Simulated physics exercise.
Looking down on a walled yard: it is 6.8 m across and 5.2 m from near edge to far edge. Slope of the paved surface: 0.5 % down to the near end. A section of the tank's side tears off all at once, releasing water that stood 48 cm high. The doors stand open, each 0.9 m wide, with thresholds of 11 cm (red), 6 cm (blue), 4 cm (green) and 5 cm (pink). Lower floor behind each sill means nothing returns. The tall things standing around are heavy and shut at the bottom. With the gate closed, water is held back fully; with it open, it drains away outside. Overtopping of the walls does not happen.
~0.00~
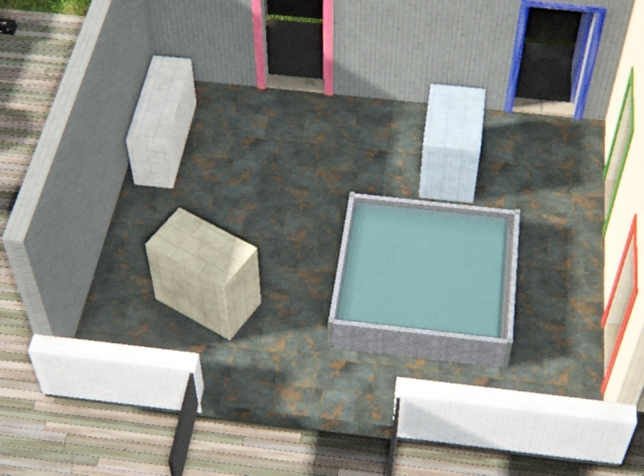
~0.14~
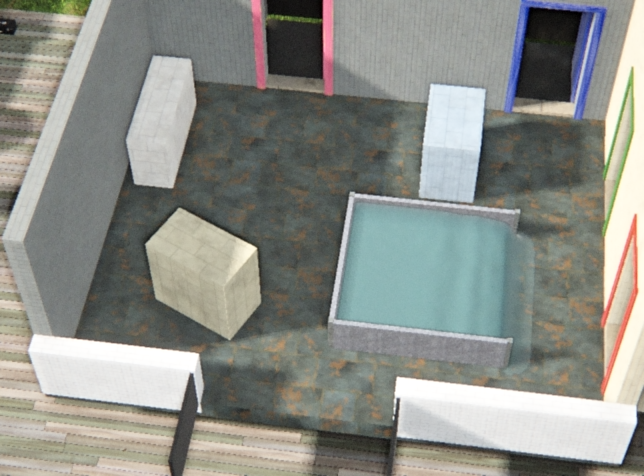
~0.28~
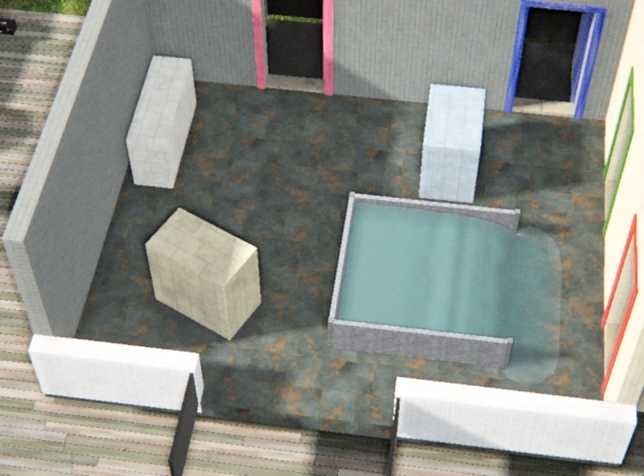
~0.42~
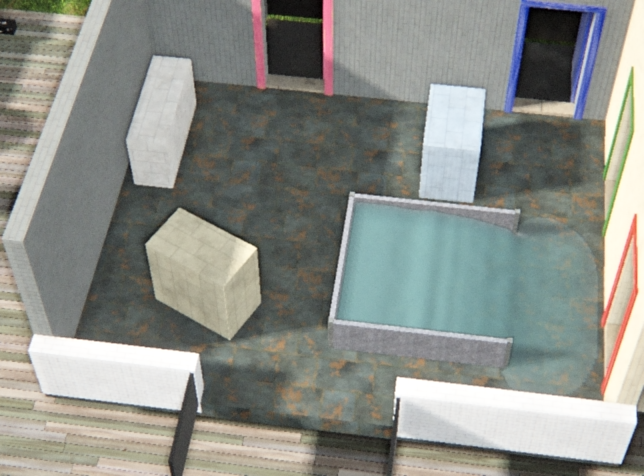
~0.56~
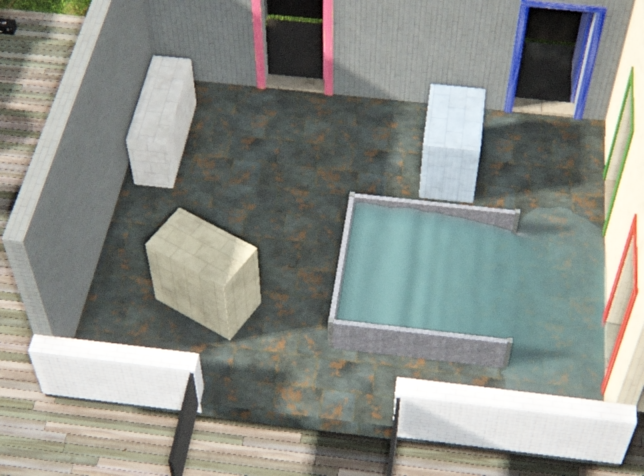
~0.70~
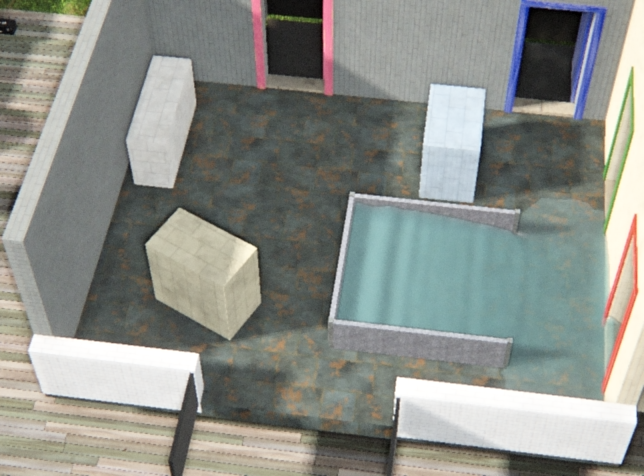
The footage shows a walled yard with three upright blocks and a square tank of still water; the tank's right side gives way, and water pours out, spreading across the dark floor to the right-hand wall.
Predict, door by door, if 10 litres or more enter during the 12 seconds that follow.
One by one: At the red door I expect the water to rise above the limit. At the blue door I expect the water to rise above the limit. At the green door I expect the water to rise above the limit. At the pink door I expect the water to hold within the limit.
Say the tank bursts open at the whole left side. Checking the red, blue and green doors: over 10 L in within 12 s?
Door red stays within, door blue stays within, door green stays within.
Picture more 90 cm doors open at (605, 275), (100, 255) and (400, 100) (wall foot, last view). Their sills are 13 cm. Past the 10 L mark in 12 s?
More, less, less.
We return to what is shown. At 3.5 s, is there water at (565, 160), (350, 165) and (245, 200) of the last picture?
Going in order, covered, then clear, then clear.
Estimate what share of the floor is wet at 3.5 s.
Covered: Roughly 40 %.
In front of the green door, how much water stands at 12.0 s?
Average: ~ 6.0 cm.
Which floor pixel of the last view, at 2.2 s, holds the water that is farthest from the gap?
Location: Approx. (601, 121) in the last view.
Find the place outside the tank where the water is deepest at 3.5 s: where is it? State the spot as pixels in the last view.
In the last picture, around (568, 430).
After 1.4 s water covers 15 % of the floor and is deepest (36 cm) near (599, 301); red door 31 cm at the sill, 64 L in, blue door not reached, green door 12 cm at the sill, 5 L in, pink door not reached.
After 2.2 s water covers 25 % of the floor and is deepest (37 cm) near (598, 433); red door 29 cm at the sill, 159 L in, blue door 8 cm at the sill, 0 L in, green door 12 cm at the sill, 29 L in, pink door not reached.
After 3.5 s water covers 40 % of the floor and is deepest (24 cm) near (568, 430); red door 20 cm at the sill, 248 L in, blue door 16 cm at the sill, 49 L in, green door 9 cm at the sill, 61 L in, pink door not reached.
After 7.0 s water covers 75 % of the floor and is deepest (9 cm) near (65, 369); red door 7 cm at the sill, 277 L in, blue door 8 cm at the sill, 120 L in, green door 5 cm at the sill, 81 L in, pink door 2 cm at the sill, 0 L in.
After 12.0 s water covers 95 % of the floor and is deepest (8 cm) near (538, 426); red door 7 cm at the sill, 277 L in, blue door 5 cm at the sill, 127 L in, green door 6 cm at the sill, 99 L in, pink door 1 cm at the sill, 0 L in.
